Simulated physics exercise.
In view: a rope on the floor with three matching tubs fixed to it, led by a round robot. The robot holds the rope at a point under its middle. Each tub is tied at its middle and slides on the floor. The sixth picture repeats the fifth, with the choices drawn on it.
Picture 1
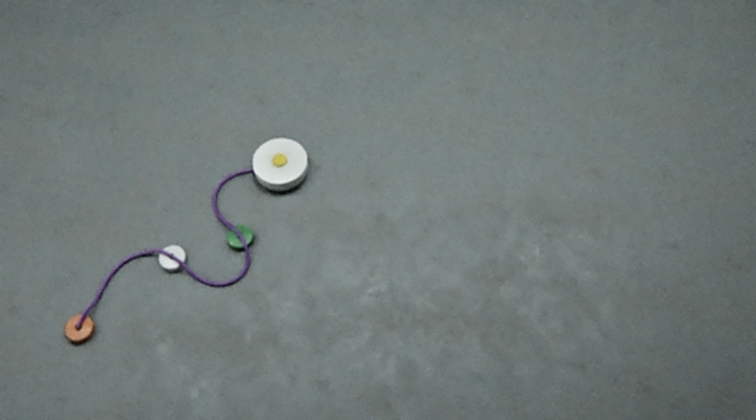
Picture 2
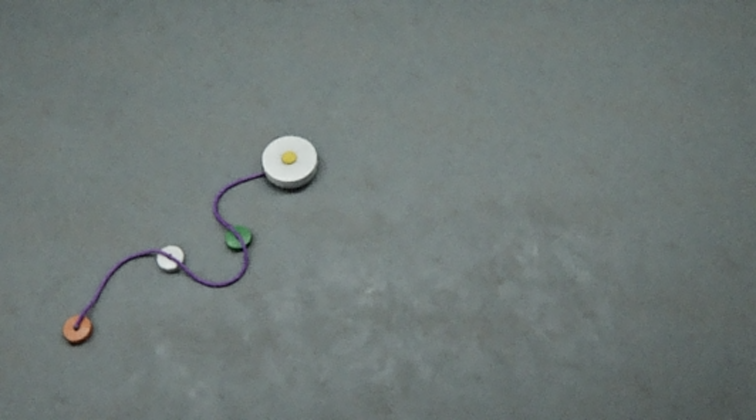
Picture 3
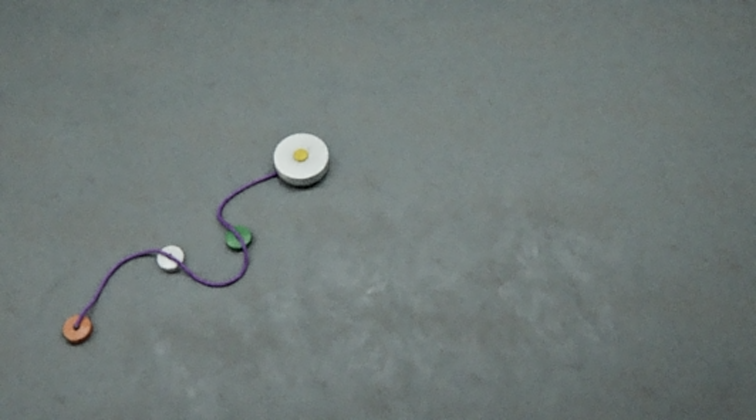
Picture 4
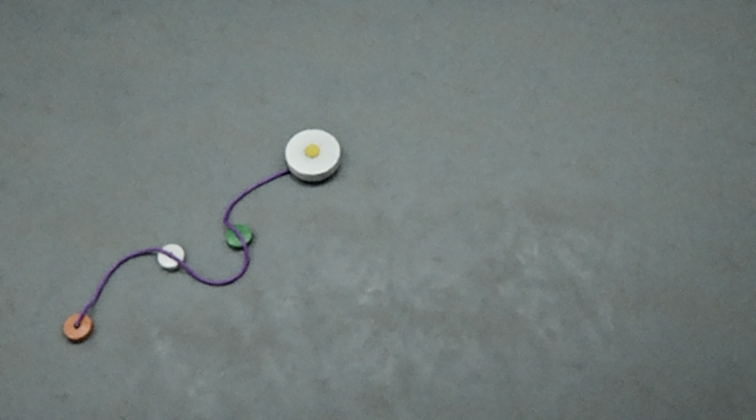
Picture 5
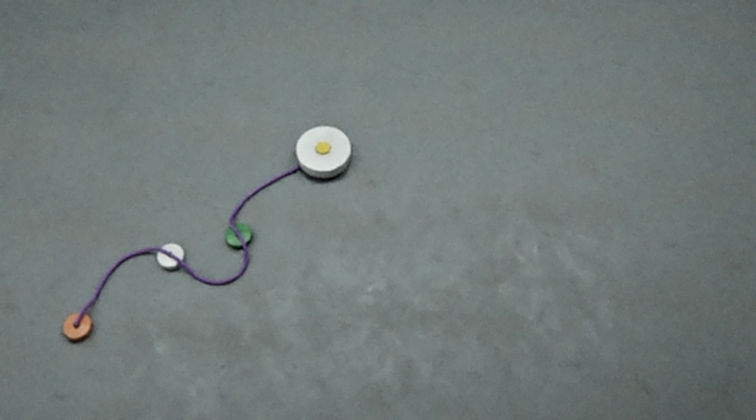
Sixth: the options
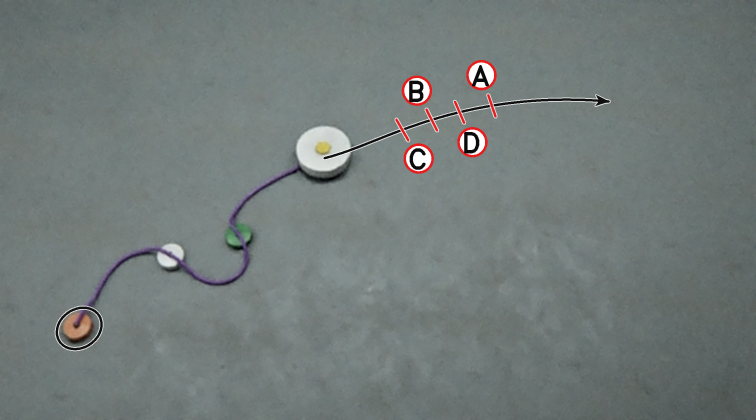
In this clip, a round white robot with a yellow centre slides slowly right and slightly upward across a grey floor, straightening the nearest part of a curved purple rope, while the green, white and orange tubs barely move.
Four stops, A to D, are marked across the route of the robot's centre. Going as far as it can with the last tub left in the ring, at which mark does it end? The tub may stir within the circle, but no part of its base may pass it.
It should halt at C.
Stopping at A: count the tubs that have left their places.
Three.
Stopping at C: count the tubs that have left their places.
Two.
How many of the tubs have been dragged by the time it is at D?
By then, three.
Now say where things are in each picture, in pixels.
The first picture shows orange tub (80, 328); white tub (173, 258); green tub (240, 237).
The second picture shows robot (290, 163); orange tub (78, 329).
The third picture shows robot (302, 160); green tub (239, 238).
The fourth picture shows robot (313, 156); white tub (171, 257).
The fifth picture shows robot (324, 153); orange tub (78, 326); white tub (171, 256); green tub (239, 236).
On the marked copy, A at (492, 106); B at (432, 120); C at (402, 130); D at (460, 112); the ring at (79, 328); the route from (324, 158) via (468, 110) to (609, 101).
Taking C. A third of the way, robot (353, 144); orange tub (78, 326); white tub (171, 256); green tub (249, 229).
Two thirds of the way, robot (379, 134); orange tub (78, 326); white tub (171, 256); green tub (272, 214).
When it is over, robot (403, 124); orange tub (78, 326); white tub (181, 250); green tub (292, 197); the ringed tub at the far end is still in its ring.
As for the rest, A drags the last tub to (160, 274); B drags the last tub to (98, 314); D drags the last tub to (127, 294).
